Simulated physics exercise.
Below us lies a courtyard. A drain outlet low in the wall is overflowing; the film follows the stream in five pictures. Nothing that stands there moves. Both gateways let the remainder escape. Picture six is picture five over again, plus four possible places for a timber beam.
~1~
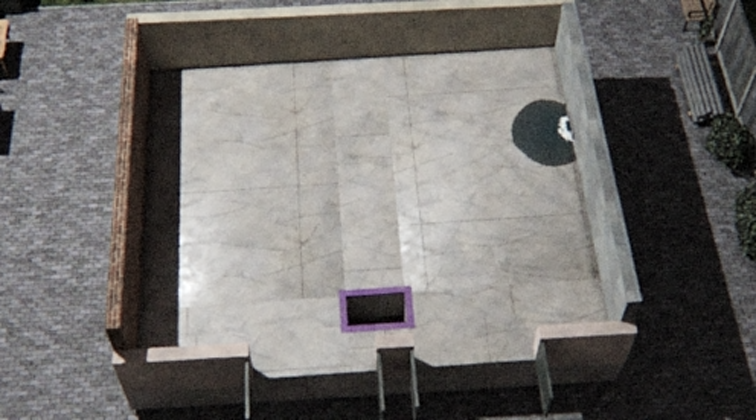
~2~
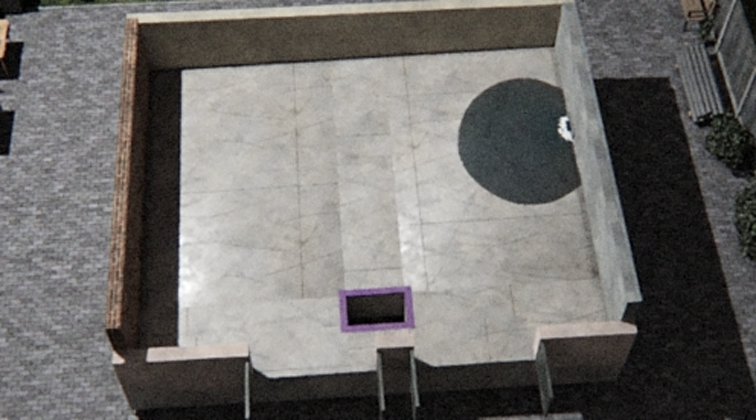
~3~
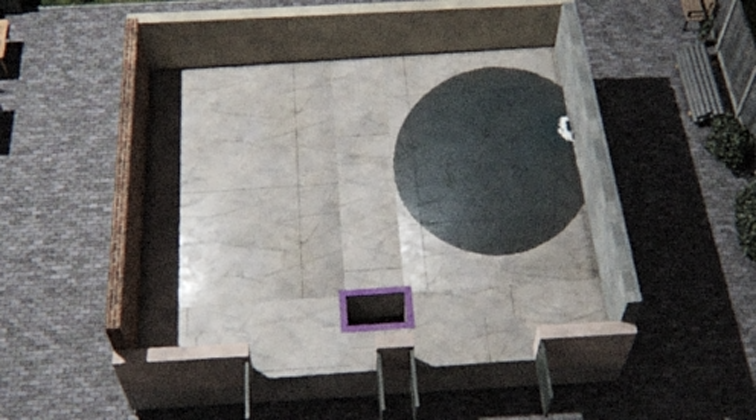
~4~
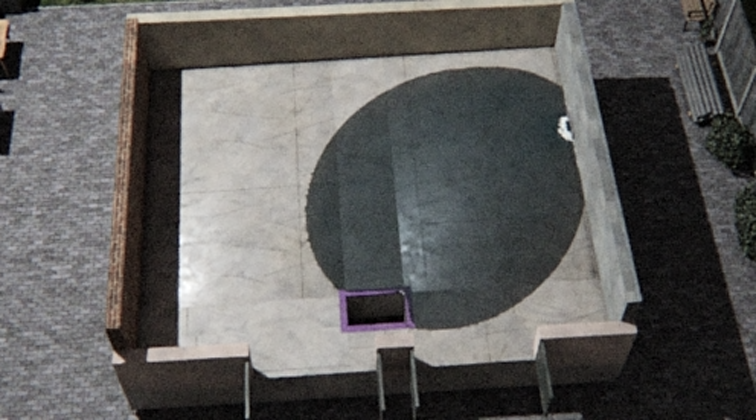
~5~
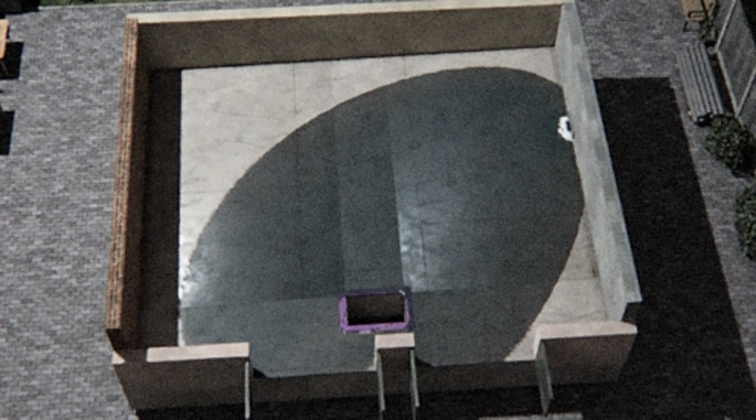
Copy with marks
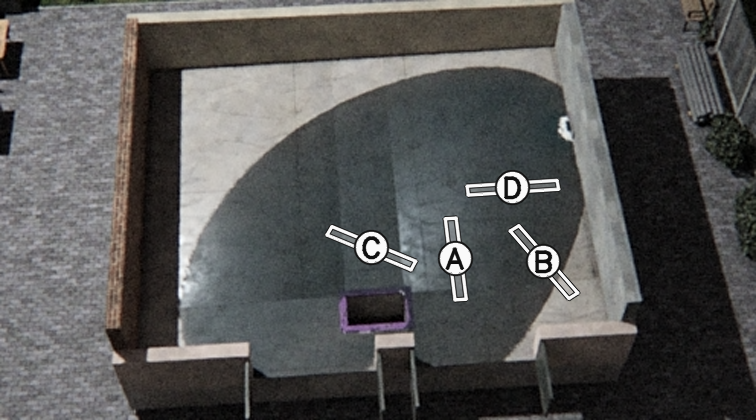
In a walled courtyard seen from above, dark water spreads from a small white outlet on the right-hand wall, widening leftward and toward the near side, reaching around the purple-rimmed opening and covering more than half the pale floor.
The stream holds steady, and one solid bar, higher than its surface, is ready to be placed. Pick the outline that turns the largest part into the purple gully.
Place B does it best.
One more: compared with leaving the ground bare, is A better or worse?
Place A is worse.
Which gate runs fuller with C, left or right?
The left one.
On the marked copy, A from (460, 299) to (450, 218); B from (514, 228) to (573, 295); C from (329, 230) to (413, 265); D from (467, 190) to (557, 184).
Choosing A, about 12 % of the stream runs into the purple gully, about 82 % out by the gates.
Choosing B, about 26 % of the stream runs into the purple gully, about 68 % out by the gates.
Choosing C, about 15 % of the stream runs into the purple gully, about 80 % out by the gates.
Choosing D, about 10 % of the stream runs into the purple gully, about 86 % out by the gates.
